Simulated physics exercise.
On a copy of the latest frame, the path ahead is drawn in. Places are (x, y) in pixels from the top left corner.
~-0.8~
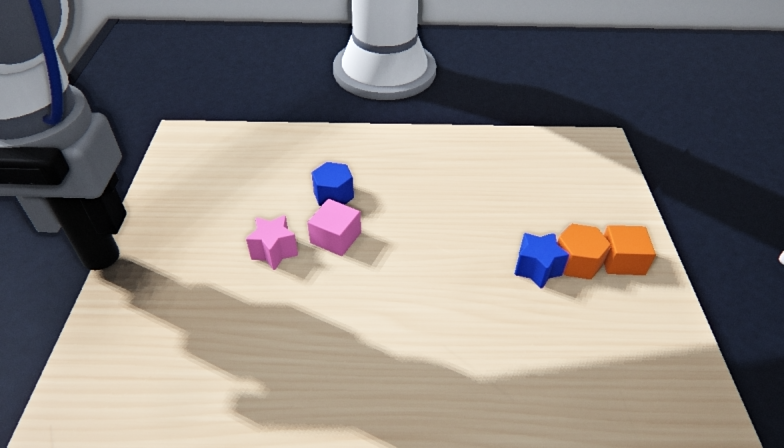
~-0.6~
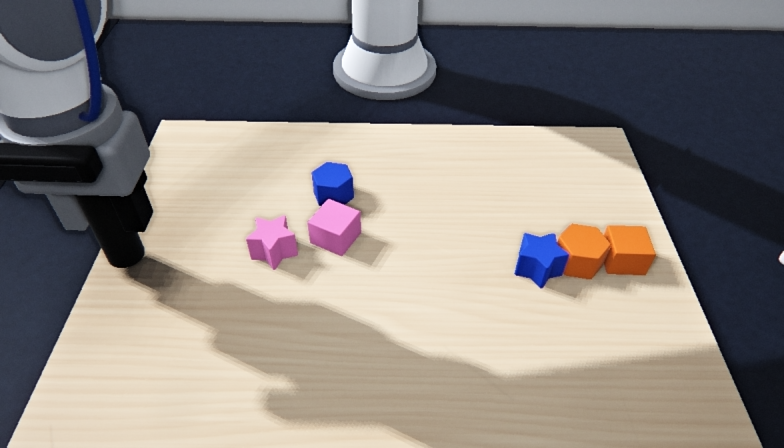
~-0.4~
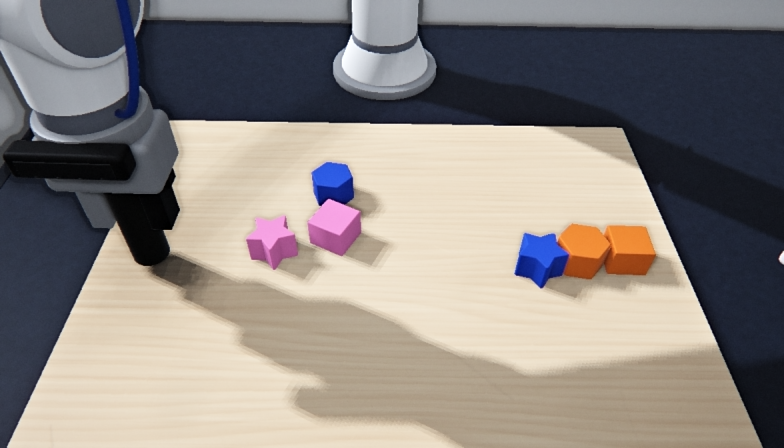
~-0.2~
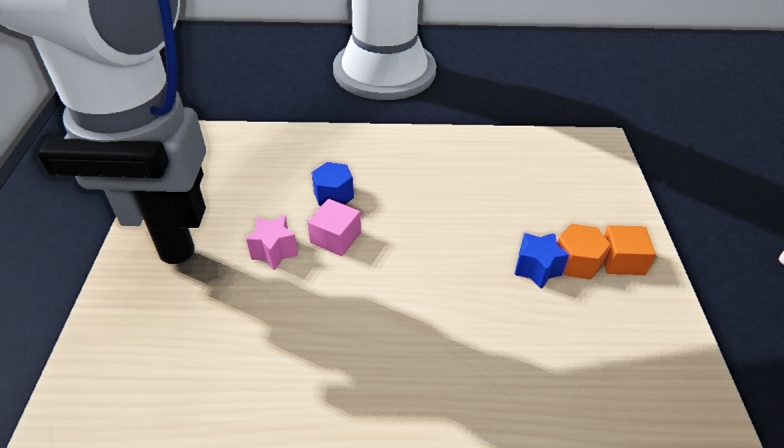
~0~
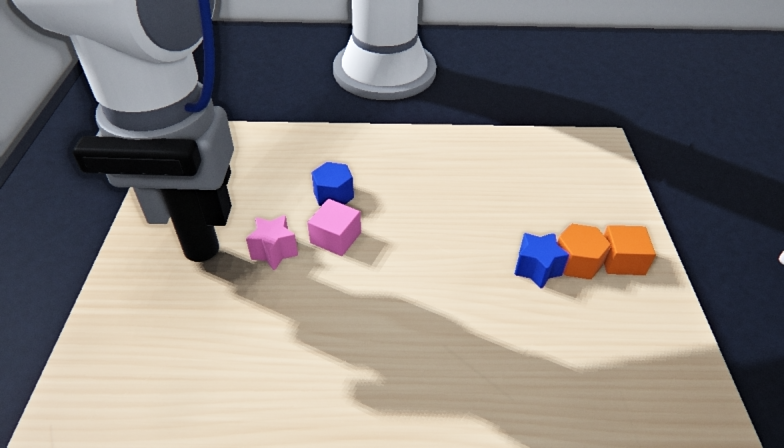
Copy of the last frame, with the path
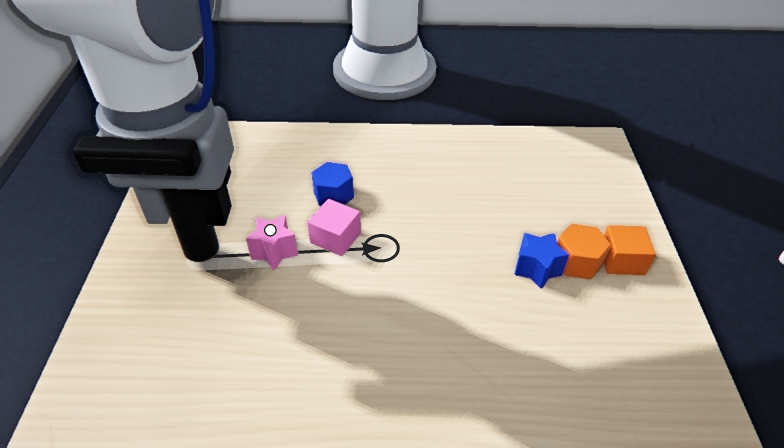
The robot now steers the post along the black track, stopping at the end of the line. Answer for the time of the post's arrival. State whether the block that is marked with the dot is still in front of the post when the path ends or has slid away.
The block sits ahead of the post.
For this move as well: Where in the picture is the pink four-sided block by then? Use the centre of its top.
Expect it around (411, 195).
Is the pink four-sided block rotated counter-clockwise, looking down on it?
My answer is yes.
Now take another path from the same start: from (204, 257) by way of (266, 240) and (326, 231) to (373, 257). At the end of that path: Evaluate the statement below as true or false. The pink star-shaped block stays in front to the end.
That statement is not accurate.
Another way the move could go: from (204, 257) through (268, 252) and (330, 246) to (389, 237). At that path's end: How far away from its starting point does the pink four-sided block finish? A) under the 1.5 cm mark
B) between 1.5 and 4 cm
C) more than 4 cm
C: More than 4 cm.
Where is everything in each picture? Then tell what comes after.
Lower end of the post (101, 257), tops of blocks, pink star-shaped block (270, 230), blue hexagon (332, 174), pink four-sided block (334, 216), in the first frame.
Post (127, 255), blocks as before, in the second frame.
Post (152, 253), blocks as before, in the third frame.
Post (177, 251), blocks as before, in the fourth frame.
Post (202, 249), pink star-shaped block (270, 230), blue hexagon (332, 174), pink four-sided block (334, 216), in the fifth frame.
The drawn path runs in a line from (204, 257) to (381, 248); the dot is on the pink star-shaped block.
What follows on the original path. One third of the way, post (262, 246); pink star-shaped block (294, 230), turned 15° anticlockwise.
Two thirds of the way, post (322, 243); pink star-shaped block (355, 228), turned 15° anticlockwise; pink four-sided block (383, 204), turned 35° anticlockwise.
At the end, post (381, 240); pink star-shaped block (415, 228); blue hexagon not moved; pink four-sided block (411, 195), turned 105° anticlockwise.
